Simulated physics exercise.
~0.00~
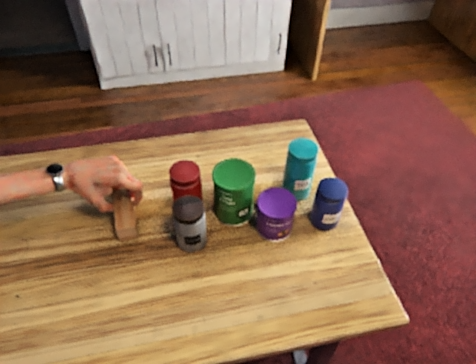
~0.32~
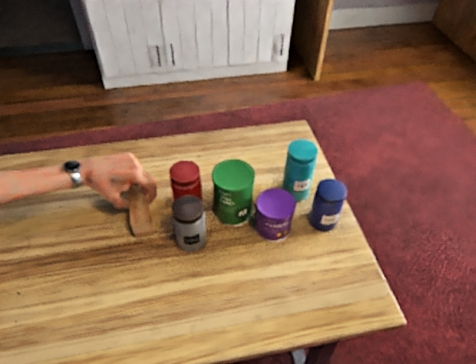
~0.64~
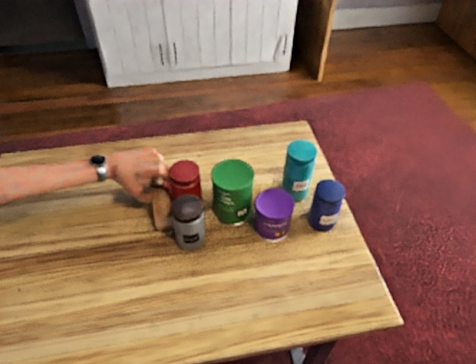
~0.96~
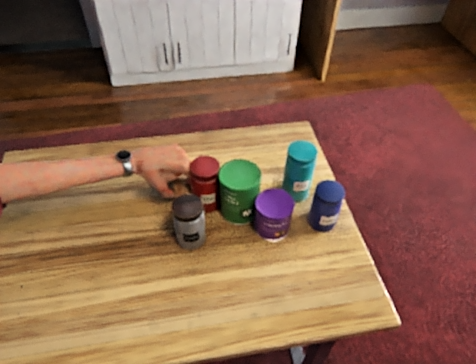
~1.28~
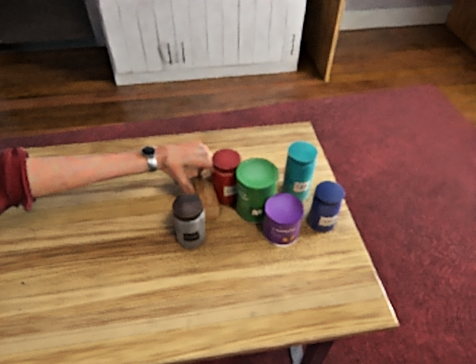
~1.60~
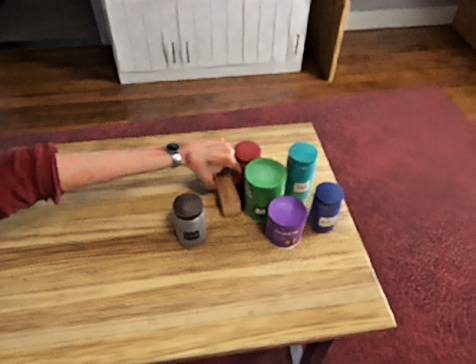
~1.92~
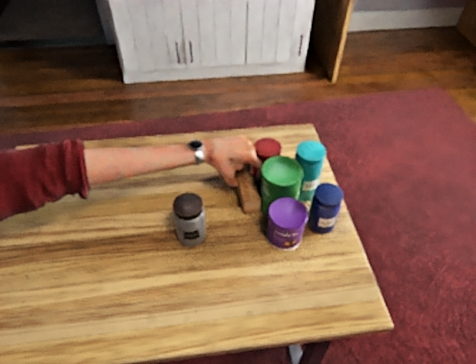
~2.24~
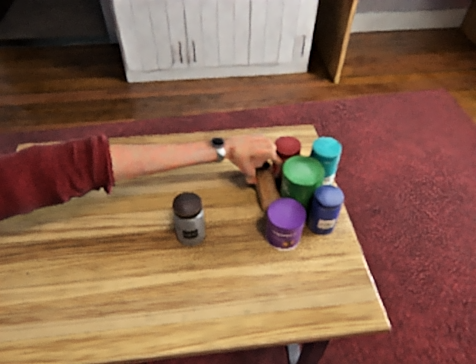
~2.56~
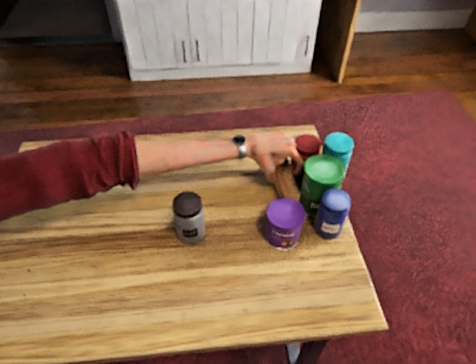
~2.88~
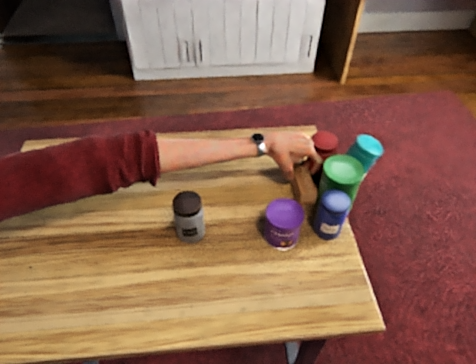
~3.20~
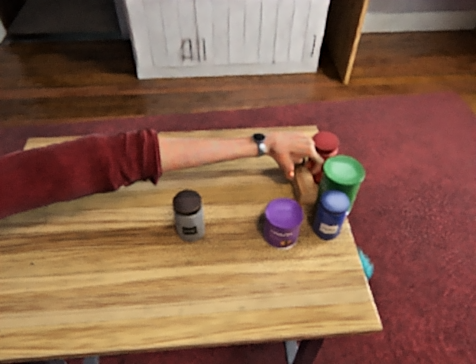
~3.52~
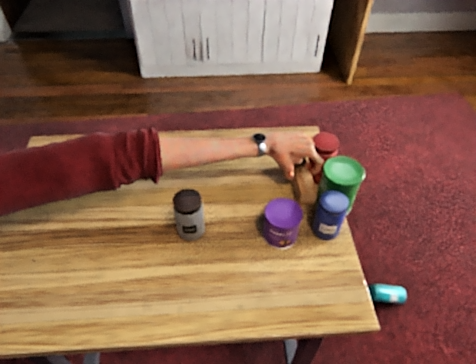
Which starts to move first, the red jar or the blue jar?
The red jar starts to move first, as the block reaches it early in the push. The blue jar only shifts later, when the group has been pushed close to the table's right edge.
